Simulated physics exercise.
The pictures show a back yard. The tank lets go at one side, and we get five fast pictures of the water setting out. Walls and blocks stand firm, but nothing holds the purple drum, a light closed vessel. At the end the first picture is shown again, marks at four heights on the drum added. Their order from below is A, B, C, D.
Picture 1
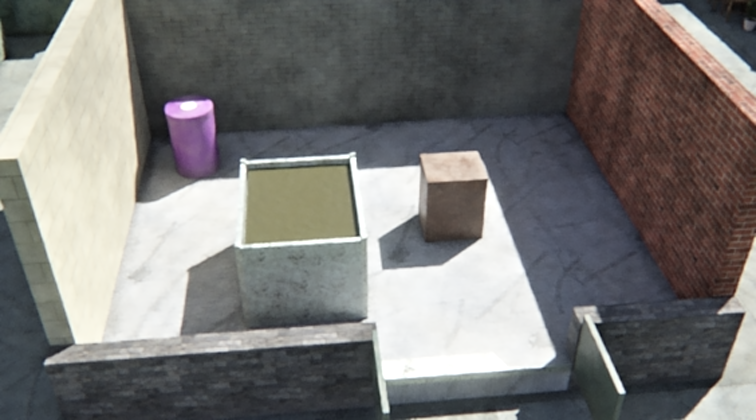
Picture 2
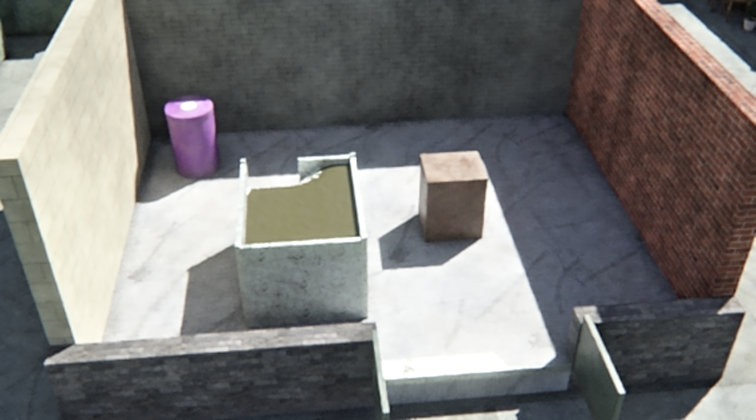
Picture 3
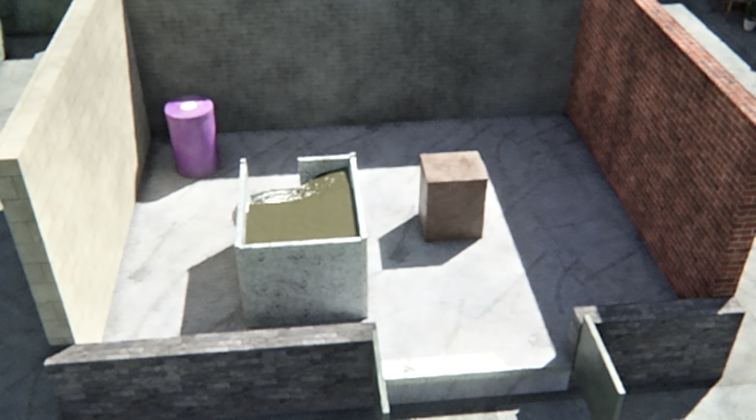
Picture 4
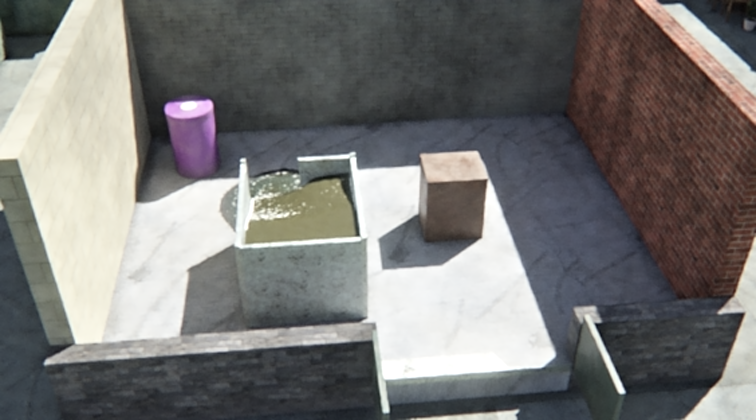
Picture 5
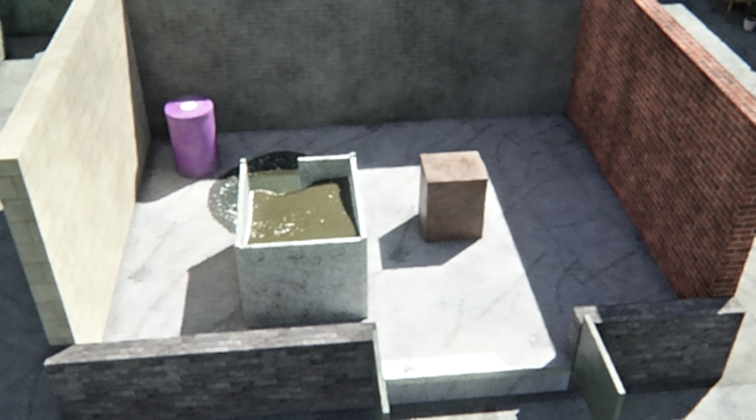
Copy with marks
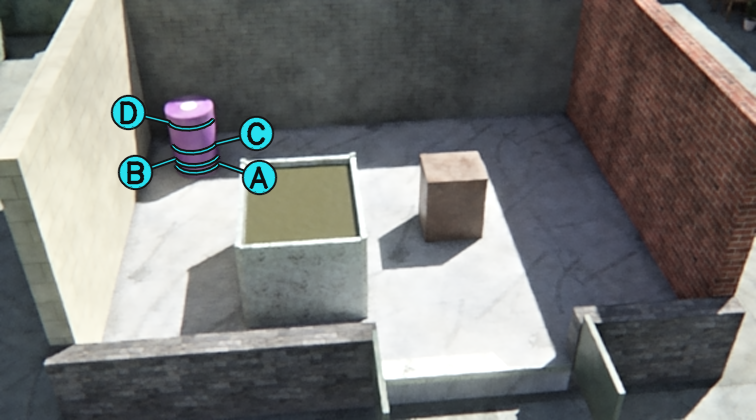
In this clip, a tank of murky olive liquid stands in a walled yard between a purple drum and a brown block; its liquid level drops, the surface ripples, and a wet patch spreads behind and left of it.
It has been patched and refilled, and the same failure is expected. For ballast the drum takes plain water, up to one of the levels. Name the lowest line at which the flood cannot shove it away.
Choose C.
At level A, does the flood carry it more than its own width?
Yes, clearly.
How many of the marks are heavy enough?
Two of them.
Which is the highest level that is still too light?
Level B.
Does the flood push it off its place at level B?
Yes.
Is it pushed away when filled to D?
No, not at all.
On the marked copy, A at (196, 172); B at (195, 165); C at (193, 152); D at (189, 128); from the bottom up A, B, C, D.
With A, it is pushed about 3 times its own width away.
With B, it is pushed about its own width away.
With C, it does not move.
With D, it does not move.
